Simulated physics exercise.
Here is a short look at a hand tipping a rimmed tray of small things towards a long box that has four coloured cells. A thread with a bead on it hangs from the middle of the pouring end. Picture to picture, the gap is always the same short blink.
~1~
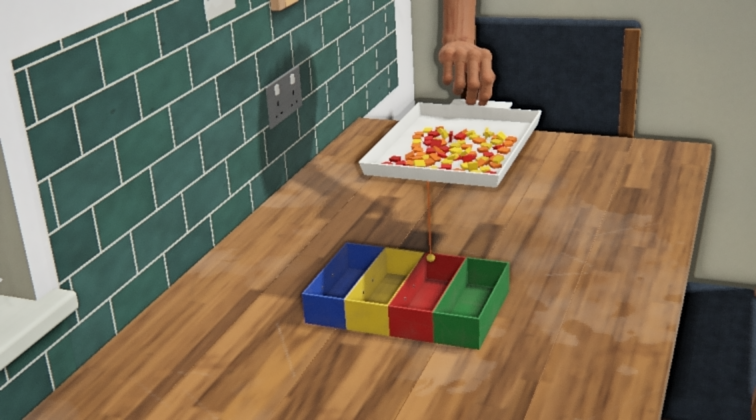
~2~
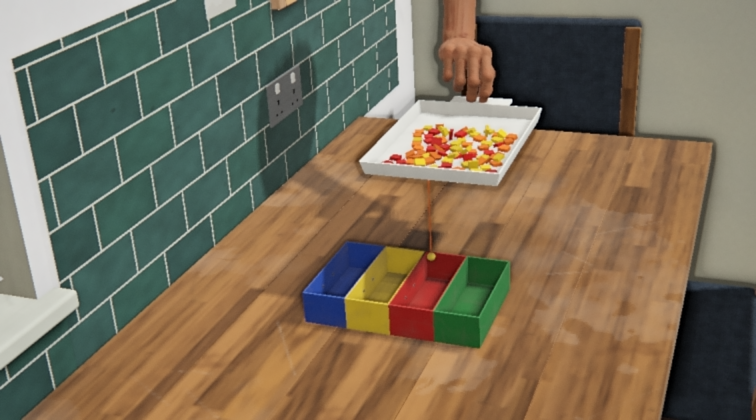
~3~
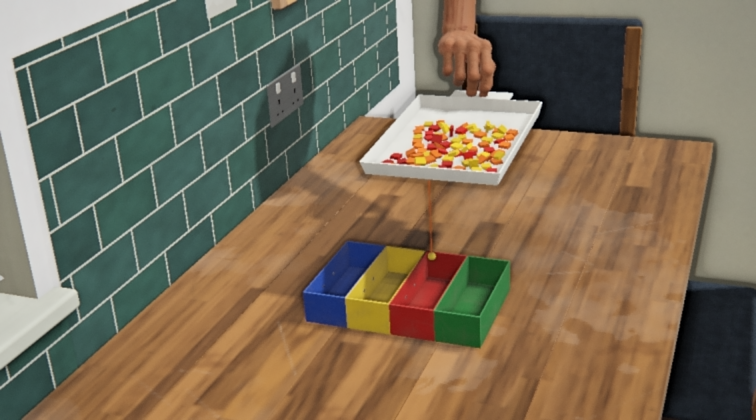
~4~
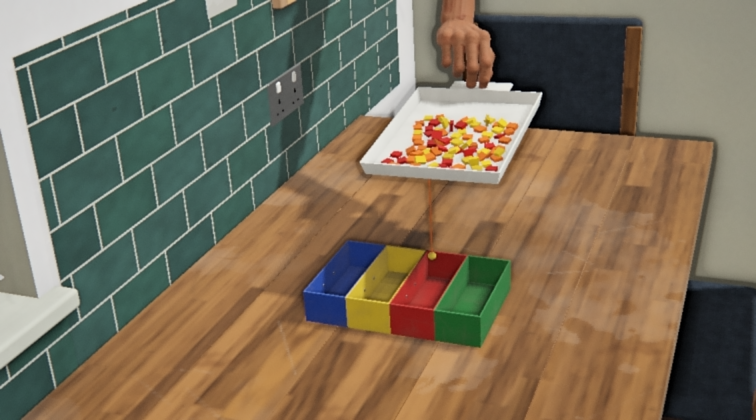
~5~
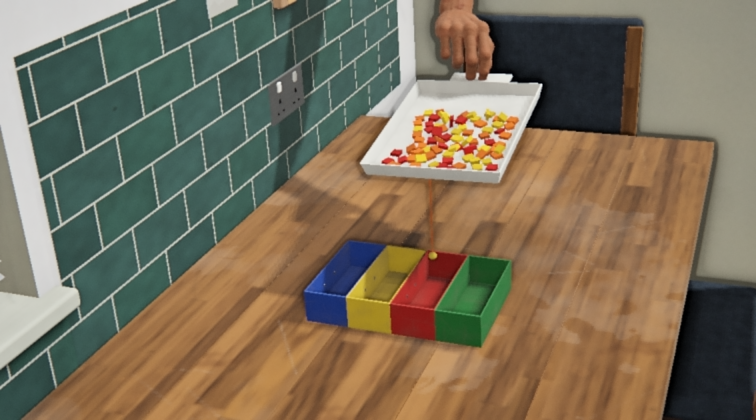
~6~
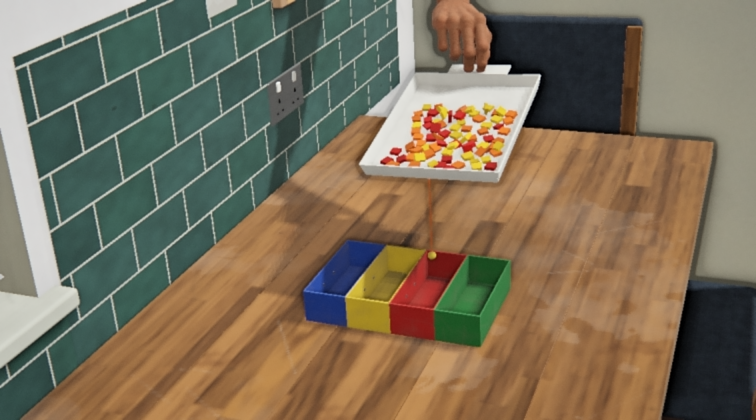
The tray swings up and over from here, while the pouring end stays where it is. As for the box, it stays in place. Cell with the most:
Yellow.
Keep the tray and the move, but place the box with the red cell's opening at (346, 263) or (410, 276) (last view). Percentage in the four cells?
You'd see roughly 50 per cent first and roughly 100 per cent second.
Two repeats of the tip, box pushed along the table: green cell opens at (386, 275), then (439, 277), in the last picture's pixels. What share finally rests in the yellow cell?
Trial 1 0%, trial 2 30%.
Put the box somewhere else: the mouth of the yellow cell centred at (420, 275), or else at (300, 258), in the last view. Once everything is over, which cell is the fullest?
The cell in blue, then the green cell.
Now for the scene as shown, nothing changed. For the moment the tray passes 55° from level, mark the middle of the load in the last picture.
The middle of the pieces sits at roughly (426, 137).
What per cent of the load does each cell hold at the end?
Blue cell: Roughly 20; yellow cell: Roughly 40; red cell: Roughly 30; green cell: Roughly 10.
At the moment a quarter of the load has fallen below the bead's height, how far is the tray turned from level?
That happens at around 90°.
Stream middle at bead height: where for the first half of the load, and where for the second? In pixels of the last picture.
First roughly (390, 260), then roughly (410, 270).
Soon, tray tipped steeply; all on the tray.
A while on, tray tipped right over; about half on the tray; about a quarter in the yellow cell; a small part in the red cell; a stray few in the blue cell; about a quarter falling or outside the box.
Towards the end, tray tipped past a quarter turn; about half in the yellow cell; about a quarter in the red cell; about a quarter in the blue cell; a small part in the green cell.
Finally, tray tipped past a quarter turn; about half in the yellow cell; about a quarter in the red cell; about a quarter in the blue cell; a small part in the green cell.
